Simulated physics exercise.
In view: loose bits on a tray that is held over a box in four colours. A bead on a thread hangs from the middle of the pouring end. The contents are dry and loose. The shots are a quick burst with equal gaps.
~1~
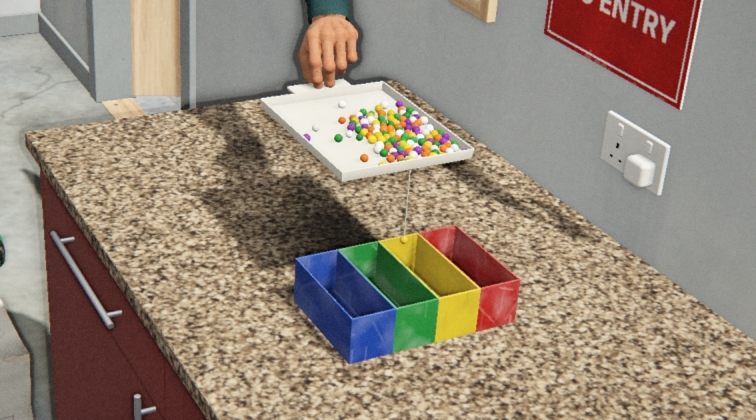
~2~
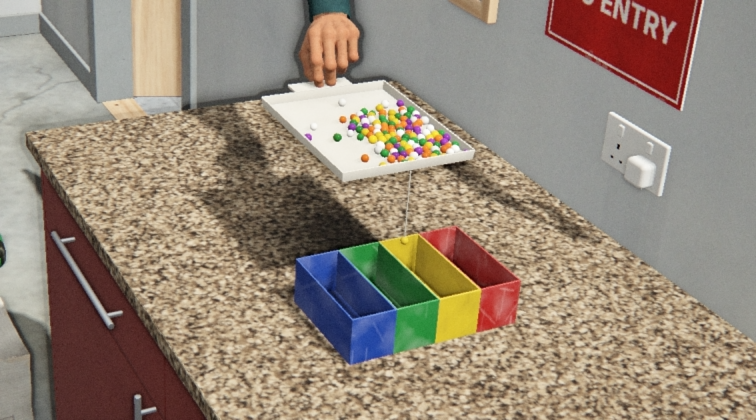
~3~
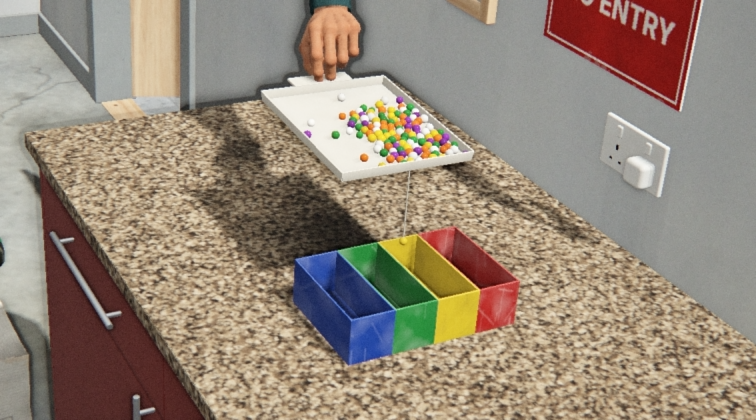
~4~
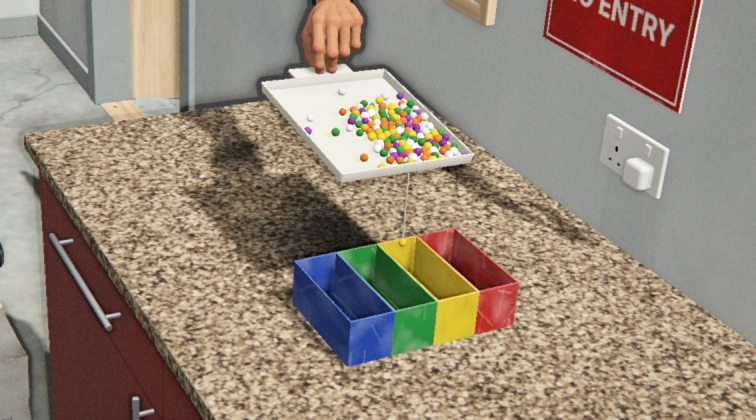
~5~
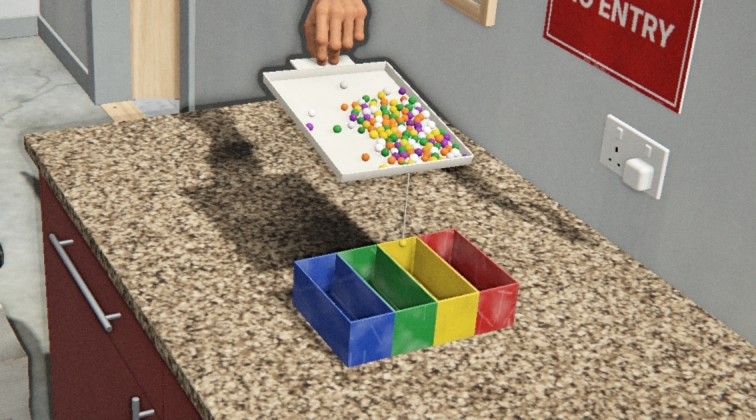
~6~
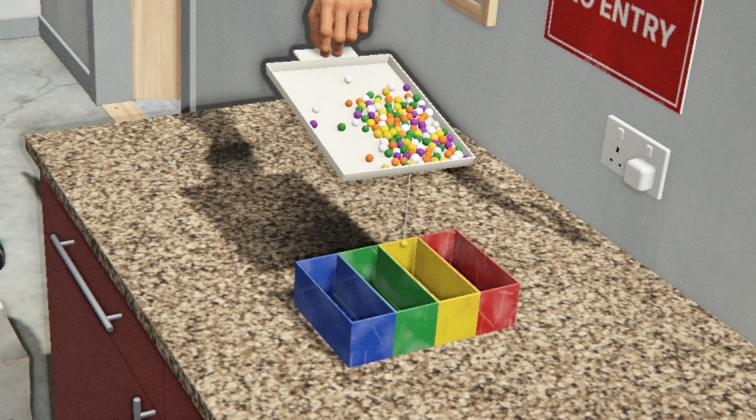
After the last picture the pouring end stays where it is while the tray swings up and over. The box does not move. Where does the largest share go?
It favours the red compartment.
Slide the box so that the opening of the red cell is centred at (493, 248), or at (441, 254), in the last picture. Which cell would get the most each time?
In turn: The yellow one; that red cell.
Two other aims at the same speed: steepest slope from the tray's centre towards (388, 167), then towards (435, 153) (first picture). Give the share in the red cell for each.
First some 0, then 70 per cent.
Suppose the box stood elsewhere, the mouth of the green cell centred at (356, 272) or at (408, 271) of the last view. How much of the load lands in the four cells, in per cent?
Near 60 % and 100 %.
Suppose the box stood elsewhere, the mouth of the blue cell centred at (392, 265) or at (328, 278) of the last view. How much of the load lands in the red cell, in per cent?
In turn 0 and 40 in a hundred.
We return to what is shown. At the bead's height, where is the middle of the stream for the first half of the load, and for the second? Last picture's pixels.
Early half (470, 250), late half (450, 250).
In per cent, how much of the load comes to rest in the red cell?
It comes to 50 per cent or so.
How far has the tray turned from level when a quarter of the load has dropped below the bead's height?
Near 90 degrees.
Soon, tray tipped steeply; all on the tray.
A while on, tray tipped right over; about half on the tray; a small part in the red cell; about a third falling or outside the box.
Towards the end, tray tipped past a quarter turn; about half in the red cell; about a quarter in the yellow cell; a small part in the green cell; a stray few in the blue cell; a small part falling or outside the box.
Finally, tray tipped past a quarter turn; about half in the red cell; about a quarter in the yellow cell; a small part in the green cell; a stray few in the blue cell; a small part outside the box.
